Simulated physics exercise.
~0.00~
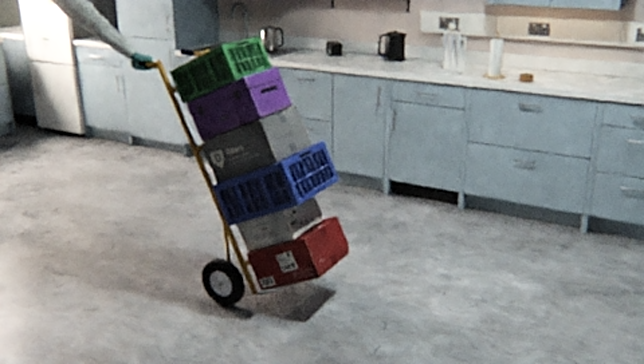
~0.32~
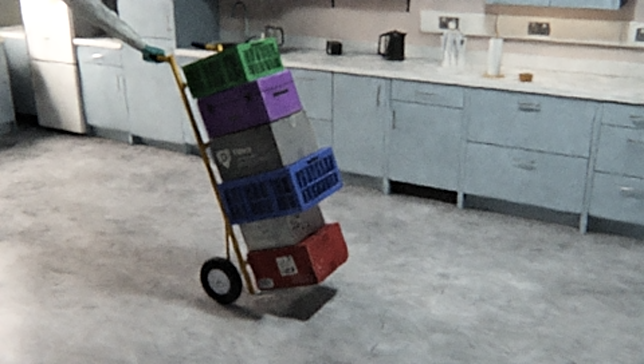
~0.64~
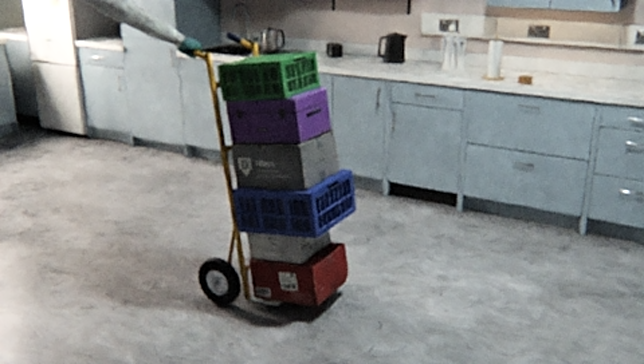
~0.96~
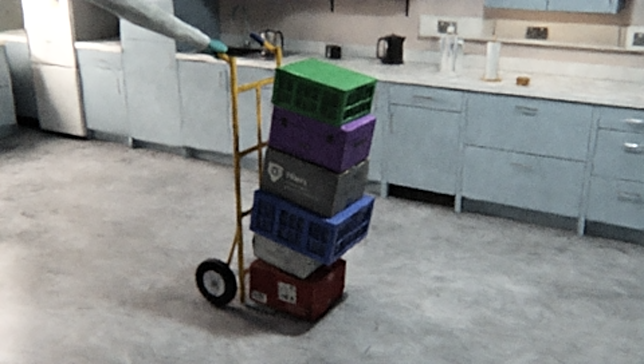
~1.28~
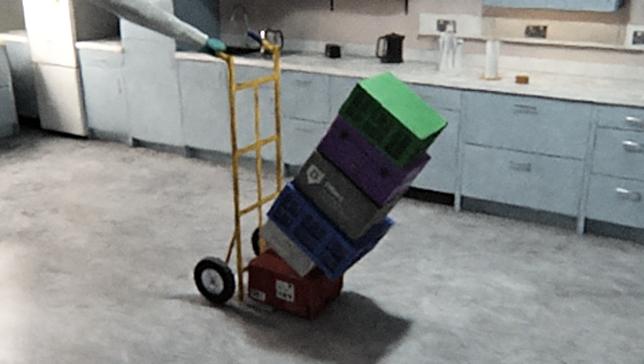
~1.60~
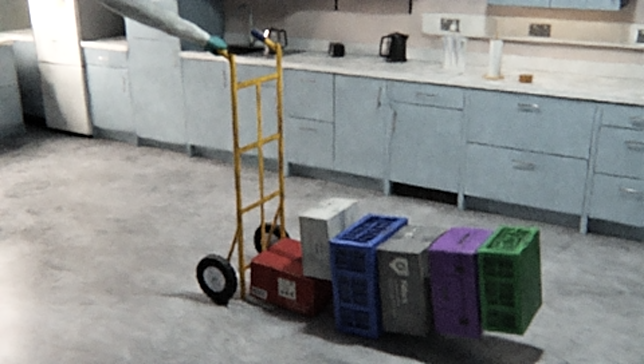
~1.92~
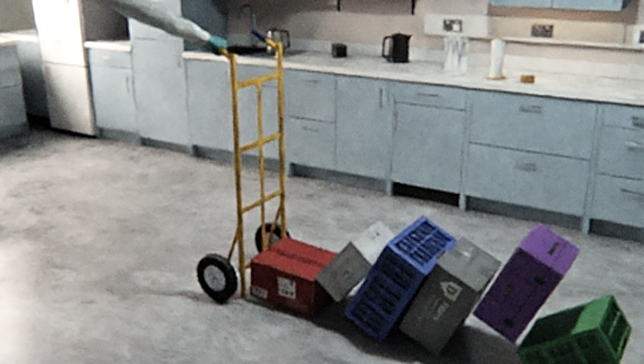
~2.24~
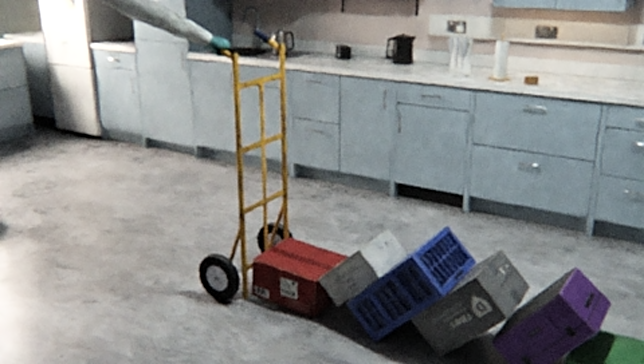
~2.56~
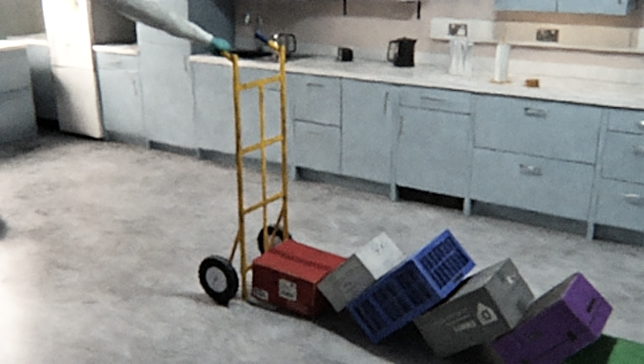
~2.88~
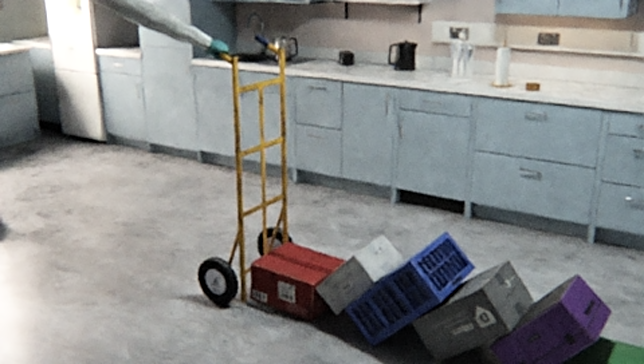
Gloved hand swinging a loaded yellow hand truck upright in a kitchen, the stacked crates and boxes toppling right, red box staying.
